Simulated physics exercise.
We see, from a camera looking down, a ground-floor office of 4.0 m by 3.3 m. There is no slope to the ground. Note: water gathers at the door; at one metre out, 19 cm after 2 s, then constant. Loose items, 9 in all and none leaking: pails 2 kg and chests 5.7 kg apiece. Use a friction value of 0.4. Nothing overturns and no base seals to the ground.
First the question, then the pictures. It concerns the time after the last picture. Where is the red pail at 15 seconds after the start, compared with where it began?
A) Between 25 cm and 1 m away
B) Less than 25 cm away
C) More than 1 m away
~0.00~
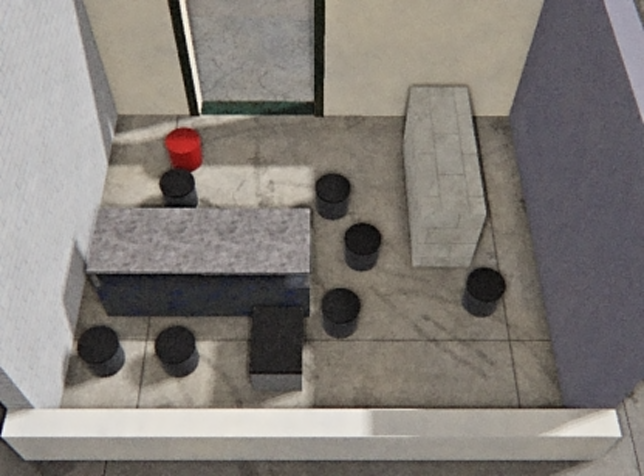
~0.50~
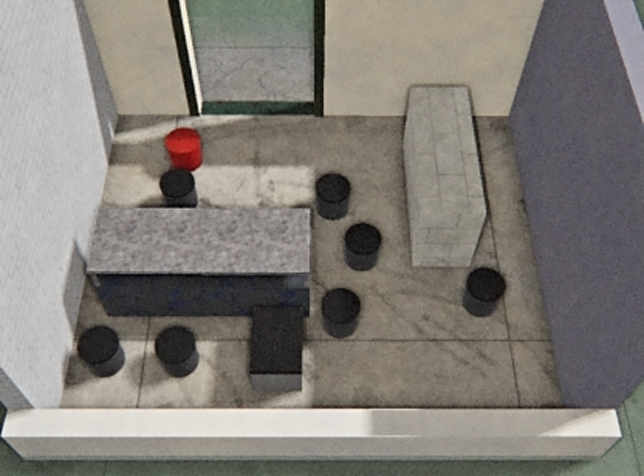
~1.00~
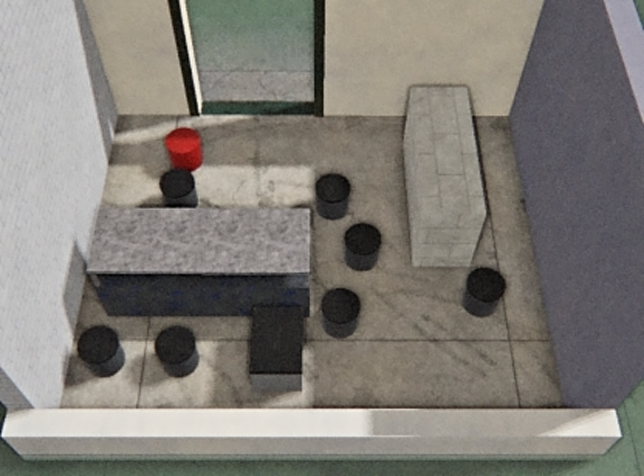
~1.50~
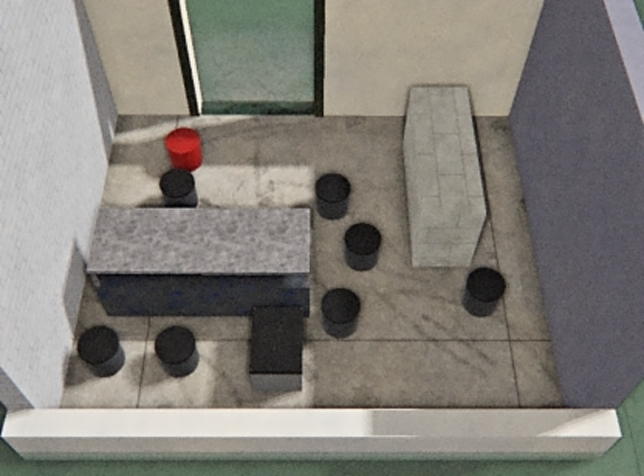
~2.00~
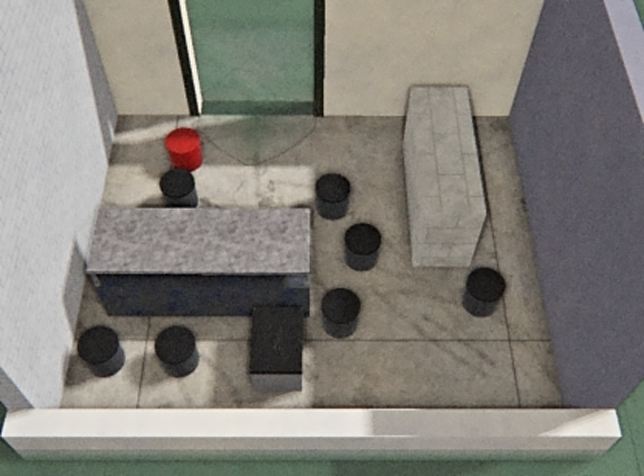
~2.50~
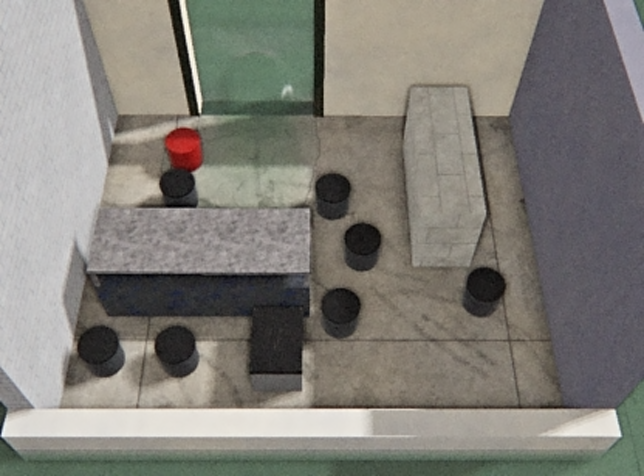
A, between 25 cm and 1 m away.
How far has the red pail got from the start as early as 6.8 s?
It is about 60 cm out of place by then.
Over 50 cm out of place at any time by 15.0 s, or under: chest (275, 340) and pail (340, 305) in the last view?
First smaller, then smaller.
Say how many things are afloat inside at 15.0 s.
At that time, 9.
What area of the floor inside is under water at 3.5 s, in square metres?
Near 4.5 m2 in all.
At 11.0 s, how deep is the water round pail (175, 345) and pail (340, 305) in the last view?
Roughly 7 and 7 cm.
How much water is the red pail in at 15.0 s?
14 cm, roughly.
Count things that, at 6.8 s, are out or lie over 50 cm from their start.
At that time I count 5.
After 3.5 s the red pail is near (117, 153), 0.6 m from its start, aground; 0 afloat.
After 6.8 s the red pail is near (181, 191), 0.7 m from its start, afloat; 4 afloat.
After 11.0 s the red pail is near (146, 189), 0.7 m from its start, afloat; 9 afloat.
After 15.0 s the red pail is near (155, 183), 0.6 m from its start, afloat; 9 afloat.
